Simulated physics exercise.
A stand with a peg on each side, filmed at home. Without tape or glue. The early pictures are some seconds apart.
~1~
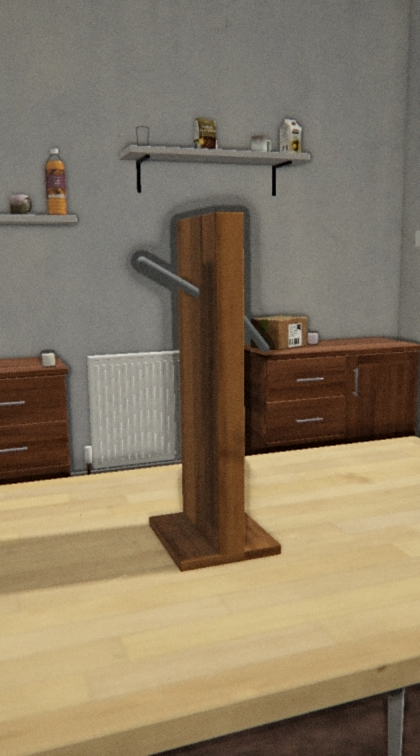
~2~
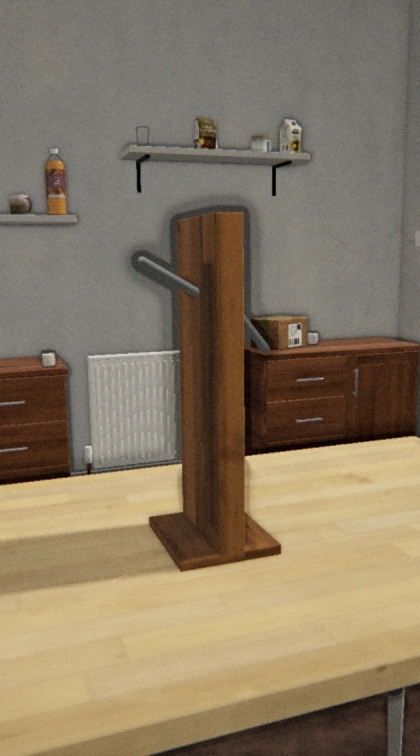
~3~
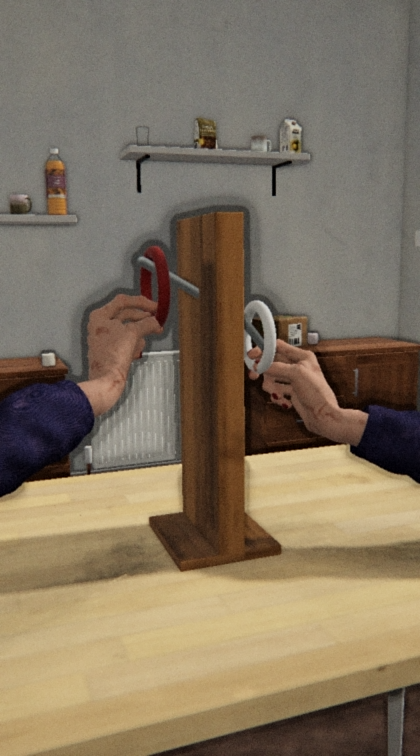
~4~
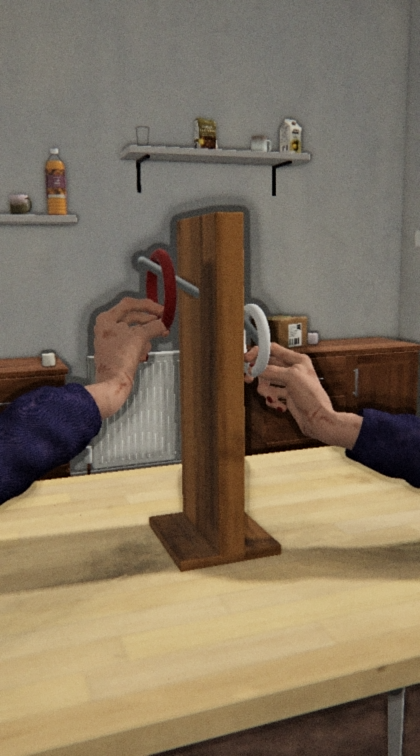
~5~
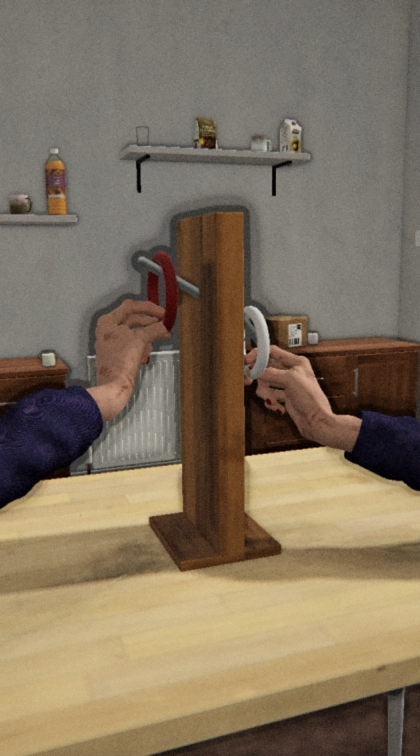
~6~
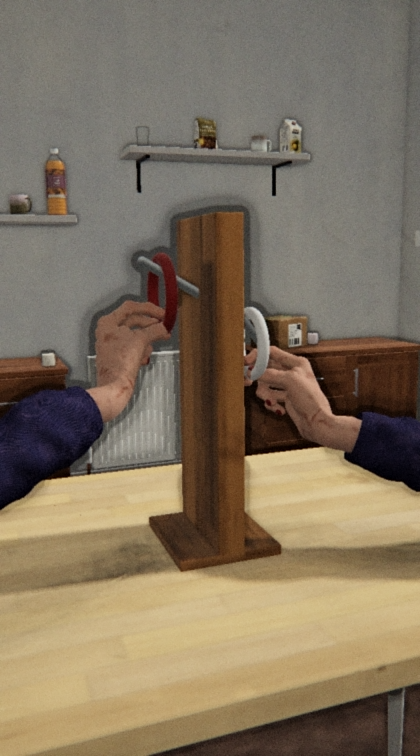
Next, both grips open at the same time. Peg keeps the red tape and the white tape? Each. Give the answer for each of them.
At the end, red tape: Up. White tape: Down.
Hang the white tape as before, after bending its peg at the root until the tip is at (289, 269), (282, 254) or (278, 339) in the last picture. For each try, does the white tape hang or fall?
Well, try one it keeps its place, try two it keeps its place, and try three it tumbles away.
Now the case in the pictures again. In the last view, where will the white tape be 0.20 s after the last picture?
(270, 394).
Then, 0.20 s on from there, red tape turned 17° from its first pose near (171, 304); white tape on its way down near (270, 394).
In the end, the red tape stays on its peg, near (191, 312); the white tape falls off, near (296, 524).
